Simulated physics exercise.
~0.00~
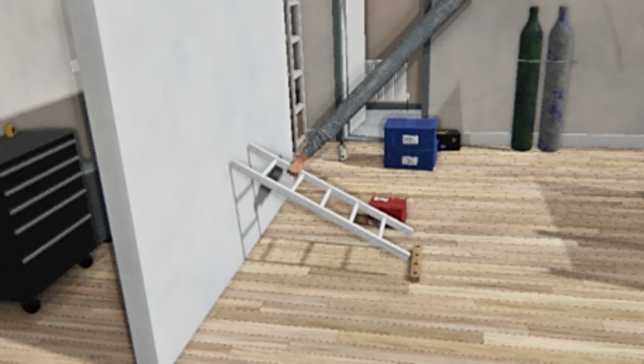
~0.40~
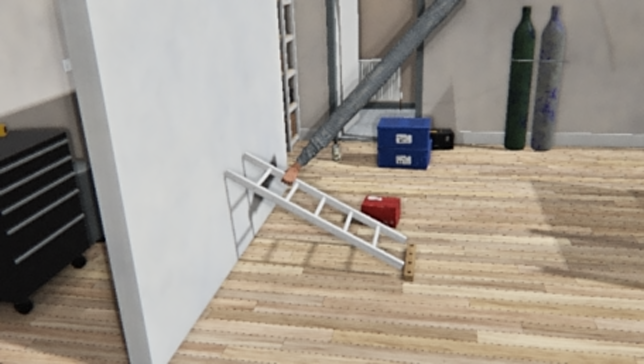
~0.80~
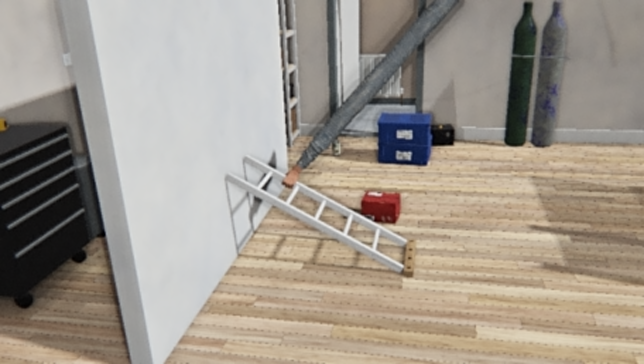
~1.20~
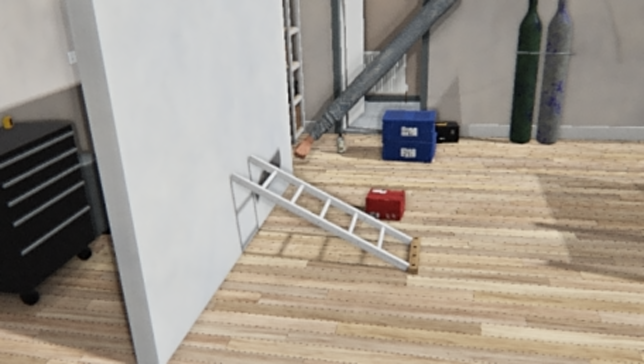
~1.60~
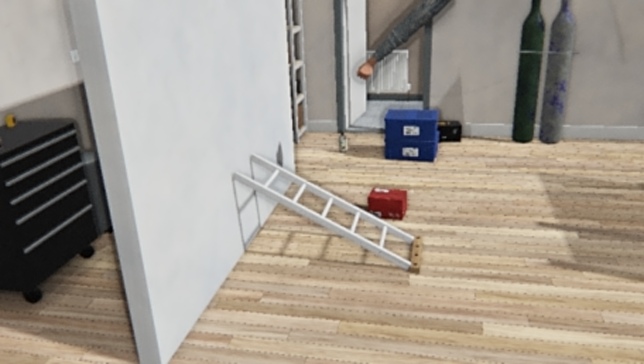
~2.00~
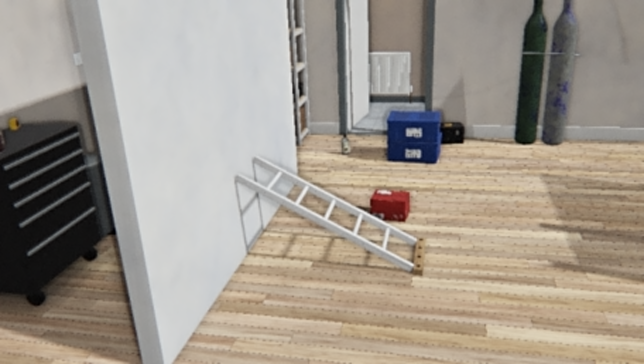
In a workshop with a wooden floor, a gray-sleeved arm lowered a white ladder-like rack slightly against a pale wall, its foot by a wooden strip, then let go and drew back out of view, and the rack stayed leaning there.
